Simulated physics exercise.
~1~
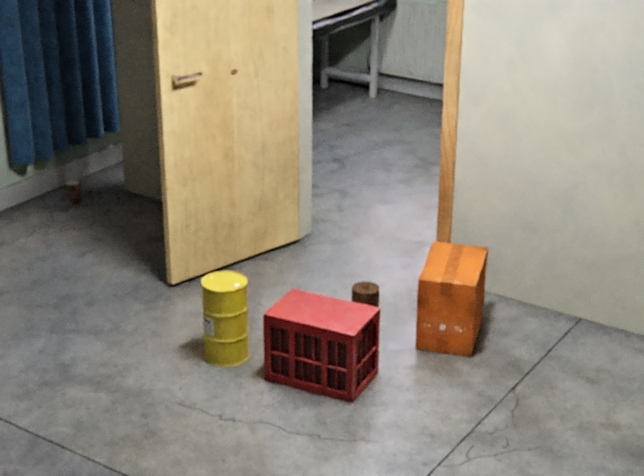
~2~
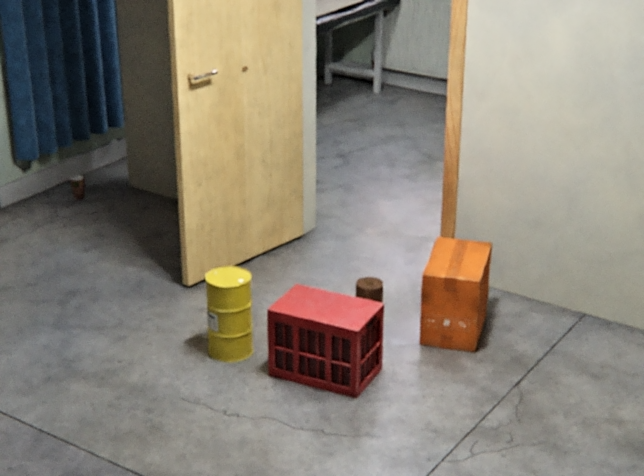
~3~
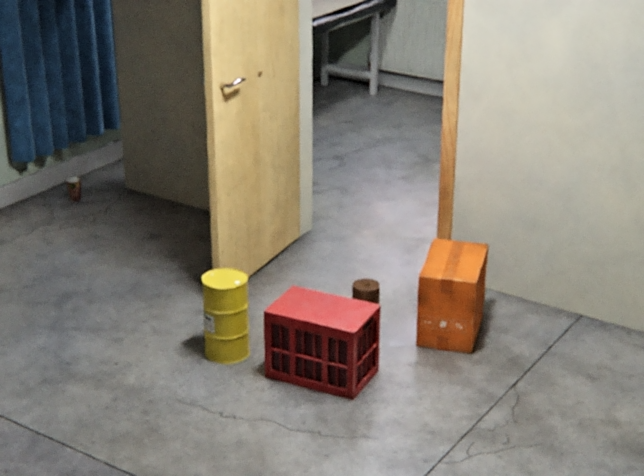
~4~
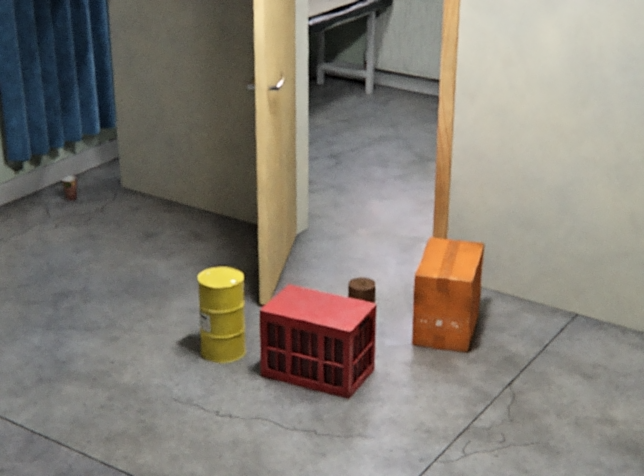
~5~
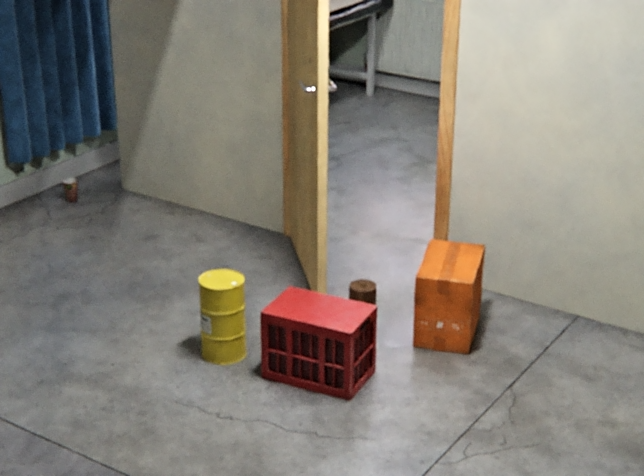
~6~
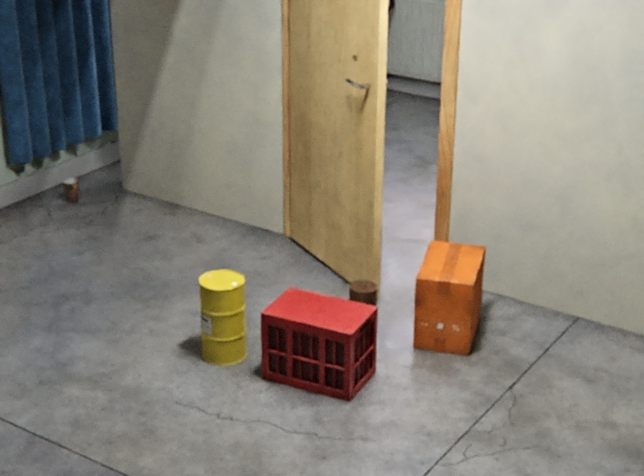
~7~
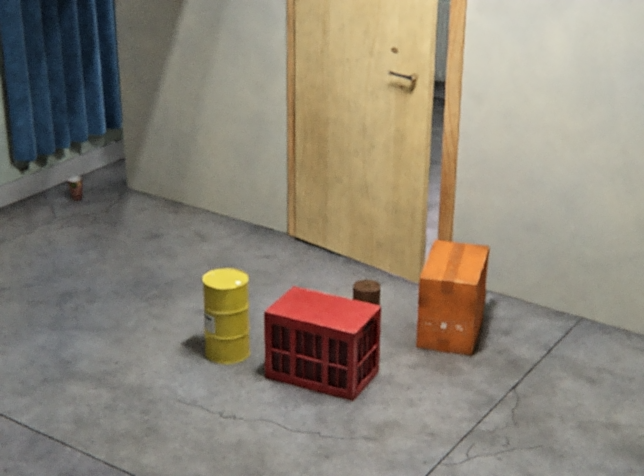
Wooden door swinging steadily towards its frame behind a yellow drum, red crate, brown roll and orange box, ending slightly ajar.
